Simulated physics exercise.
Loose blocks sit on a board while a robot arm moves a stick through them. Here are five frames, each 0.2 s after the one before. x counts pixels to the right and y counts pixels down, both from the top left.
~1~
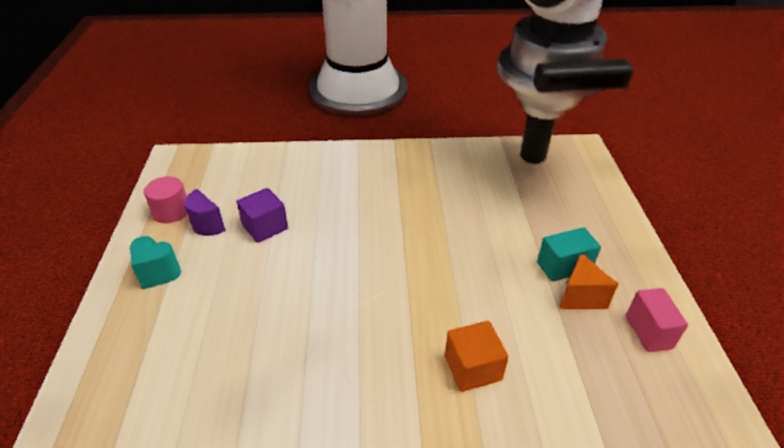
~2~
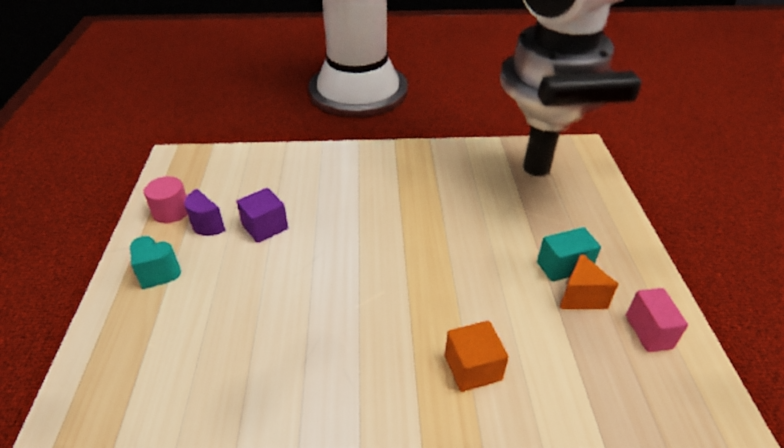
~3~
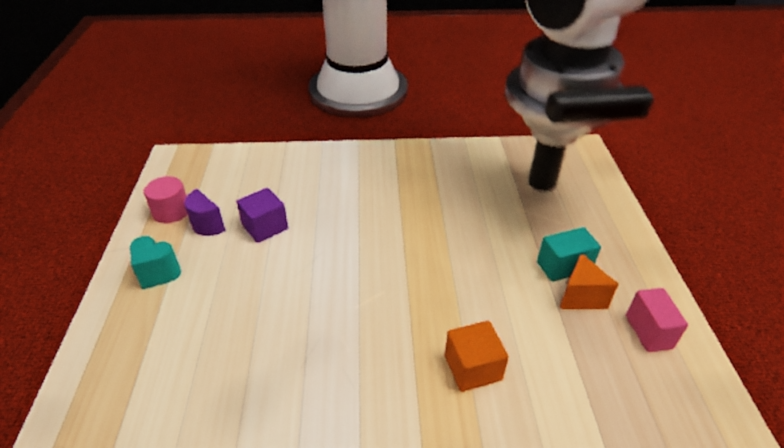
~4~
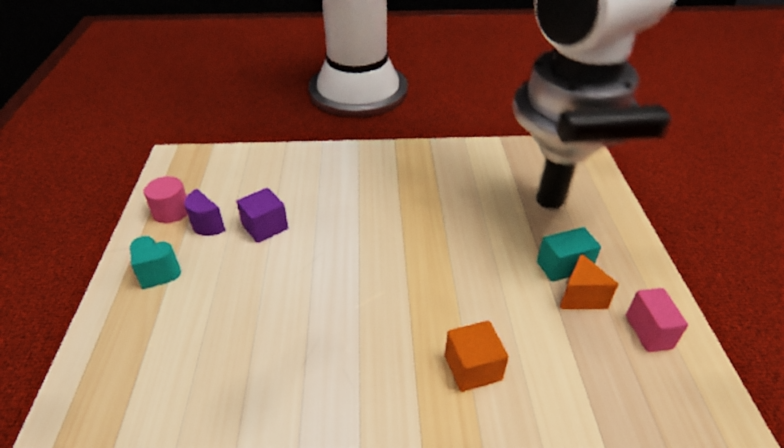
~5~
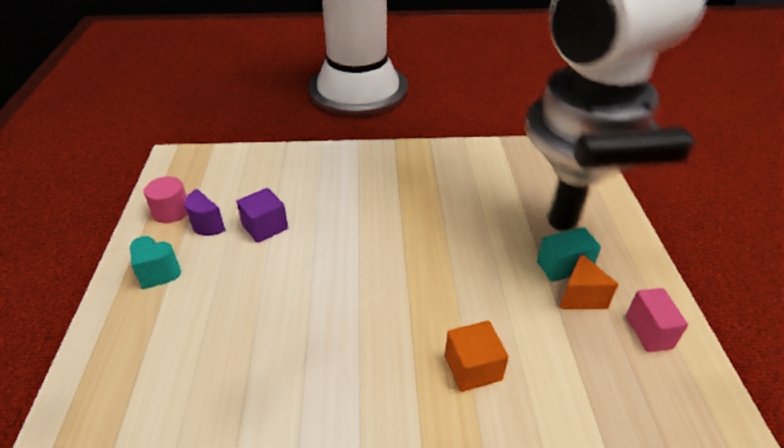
Robot arm lowering its black stick slightly rightward and nearer across a wooden board, close behind a turquoise block, the coloured blocks staying still.
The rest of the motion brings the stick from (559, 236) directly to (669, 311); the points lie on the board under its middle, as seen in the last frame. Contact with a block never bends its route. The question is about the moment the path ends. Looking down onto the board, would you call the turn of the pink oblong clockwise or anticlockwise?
That block twists clockwise.
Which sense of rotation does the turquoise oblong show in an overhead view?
Short answer: Clockwise.
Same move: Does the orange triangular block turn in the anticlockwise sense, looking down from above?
In short: Yes.
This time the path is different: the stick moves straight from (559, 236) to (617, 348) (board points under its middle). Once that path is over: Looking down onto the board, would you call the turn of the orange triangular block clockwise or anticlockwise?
Looking down: Anticlockwise.
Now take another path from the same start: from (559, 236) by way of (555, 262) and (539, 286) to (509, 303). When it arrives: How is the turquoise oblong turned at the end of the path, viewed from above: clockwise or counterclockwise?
From overhead, anticlockwise.
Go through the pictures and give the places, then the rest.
In the first picture, stick tip at (533, 156); block tops, turquoise oblong at (572, 241); orange triangular block at (590, 273); pink oblong at (663, 307).
In the second picture, stick at (537, 168); blocks unchanged.
In the third picture, stick at (542, 183); blocks unchanged.
In the fourth picture, stick at (551, 201); blocks unchanged.
In the fifth picture, stick at (563, 222); turquoise oblong at (572, 241); orange triangular block at (590, 273); pink oblong at (663, 307).
On the path given first. One third of the way, stick at (598, 245); turquoise oblong at (581, 249), turned 55° clockwise; orange triangular block at (590, 279), turned 15° anticlockwise.
Two thirds of the way, stick at (636, 270); turquoise oblong at (581, 250), turned 65° clockwise; orange triangular block at (589, 281), turned 20° anticlockwise.
At the end, stick at (677, 297); turquoise oblong at (581, 250), turned 65° clockwise; orange triangular block at (589, 281), turned 20° anticlockwise; pink oblong at (669, 315), turned 25° clockwise.
